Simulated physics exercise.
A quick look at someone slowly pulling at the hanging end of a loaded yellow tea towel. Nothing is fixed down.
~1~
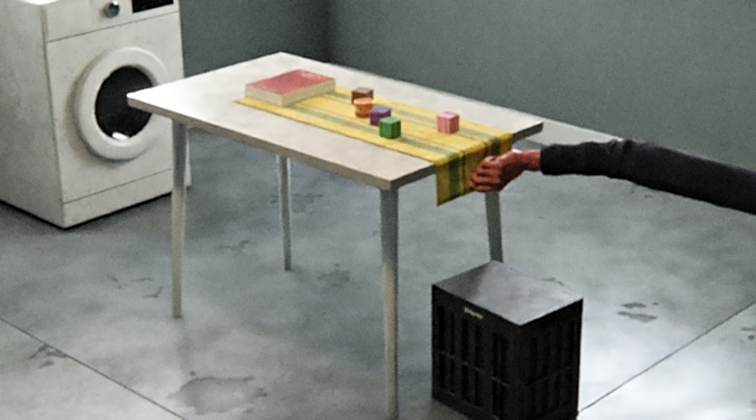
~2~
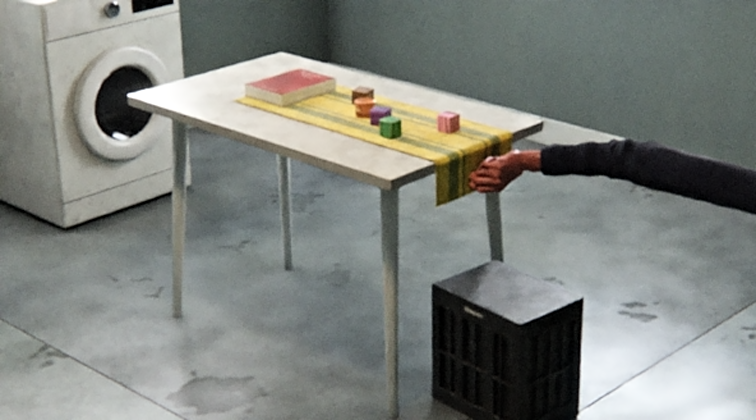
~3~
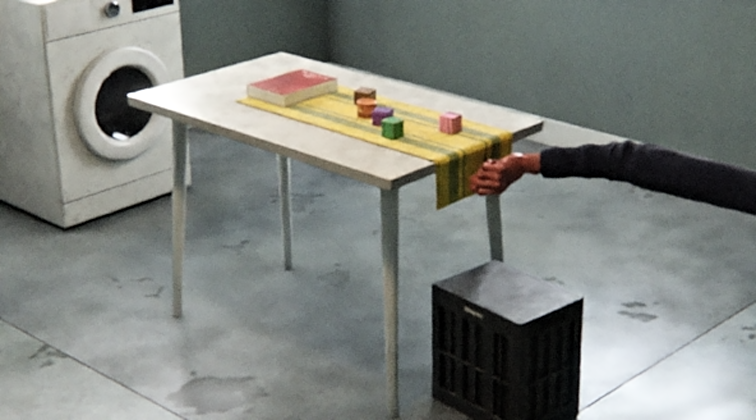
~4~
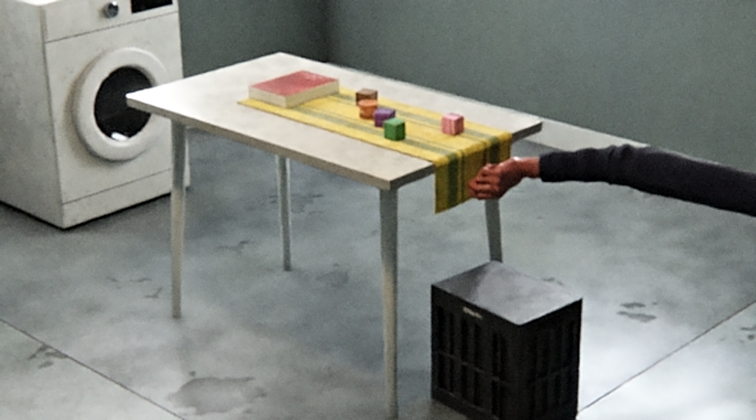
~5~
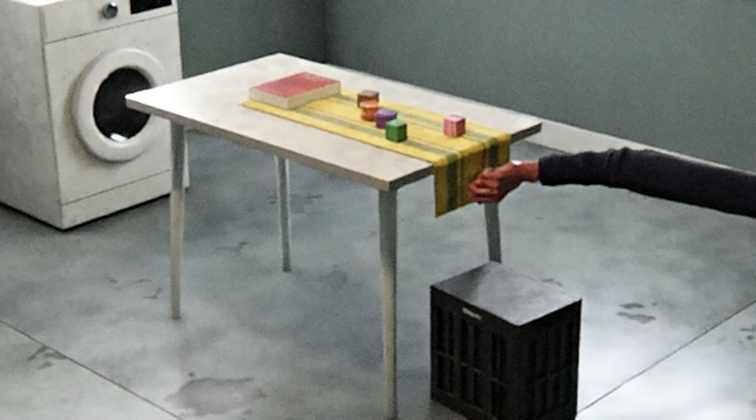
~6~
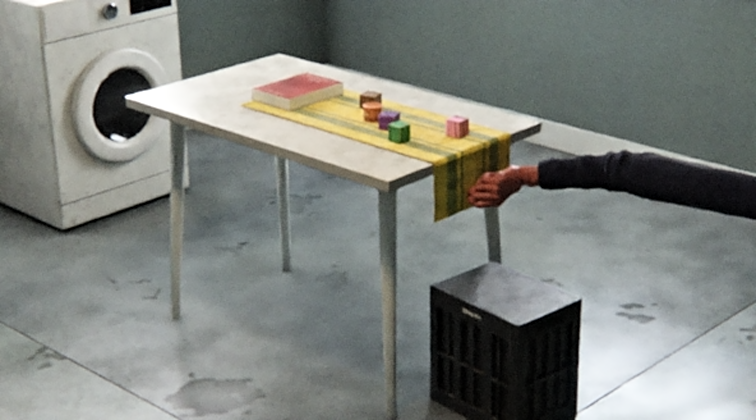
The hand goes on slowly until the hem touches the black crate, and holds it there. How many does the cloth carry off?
The count of fallen things is two.
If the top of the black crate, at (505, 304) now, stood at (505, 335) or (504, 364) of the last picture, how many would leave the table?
In that case 3 and 4.
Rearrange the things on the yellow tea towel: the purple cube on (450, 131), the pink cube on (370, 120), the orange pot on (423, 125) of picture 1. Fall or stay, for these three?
The purple cube goes over; the pink cube keeps its place on top; the orange pot drops off.
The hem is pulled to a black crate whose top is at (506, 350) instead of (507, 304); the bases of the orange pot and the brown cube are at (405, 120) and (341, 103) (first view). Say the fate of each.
The orange pot comes down; the brown cube keeps its place on top.
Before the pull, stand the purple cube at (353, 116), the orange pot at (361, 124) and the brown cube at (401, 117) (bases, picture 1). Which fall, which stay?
The purple cube survives, the orange pot stays on, the brown cube does not fall.
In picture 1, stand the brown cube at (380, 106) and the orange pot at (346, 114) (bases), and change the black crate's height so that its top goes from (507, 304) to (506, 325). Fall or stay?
The brown cube remains up, the orange pot stays on.
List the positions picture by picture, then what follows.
In the first picture, hem (436, 207); pink cube (448, 114); green cube (390, 120); purple cube (380, 109); orange pot (364, 101); brown cube (363, 89); top of the crate (507, 303).
In the second picture, hem (435, 207); pink cube (448, 114).
In the third picture, hem (436, 210); green cube (393, 120).
In the fourth picture, hem (435, 214); purple cube (385, 111); top of the crate (506, 303).
In the fifth picture, hem (435, 219); orange pot (370, 104).
In the sixth picture, hem (434, 223); pink cube (458, 119); green cube (399, 124); purple cube (389, 113); orange pot (373, 105); brown cube (371, 93).
Early on, hem near (474, 241); pink cube gone.
Midway, hem on the crate; pink cube and green cube gone.
Finally, hem on the crate; pink cube and green cube gone. It carries off two.
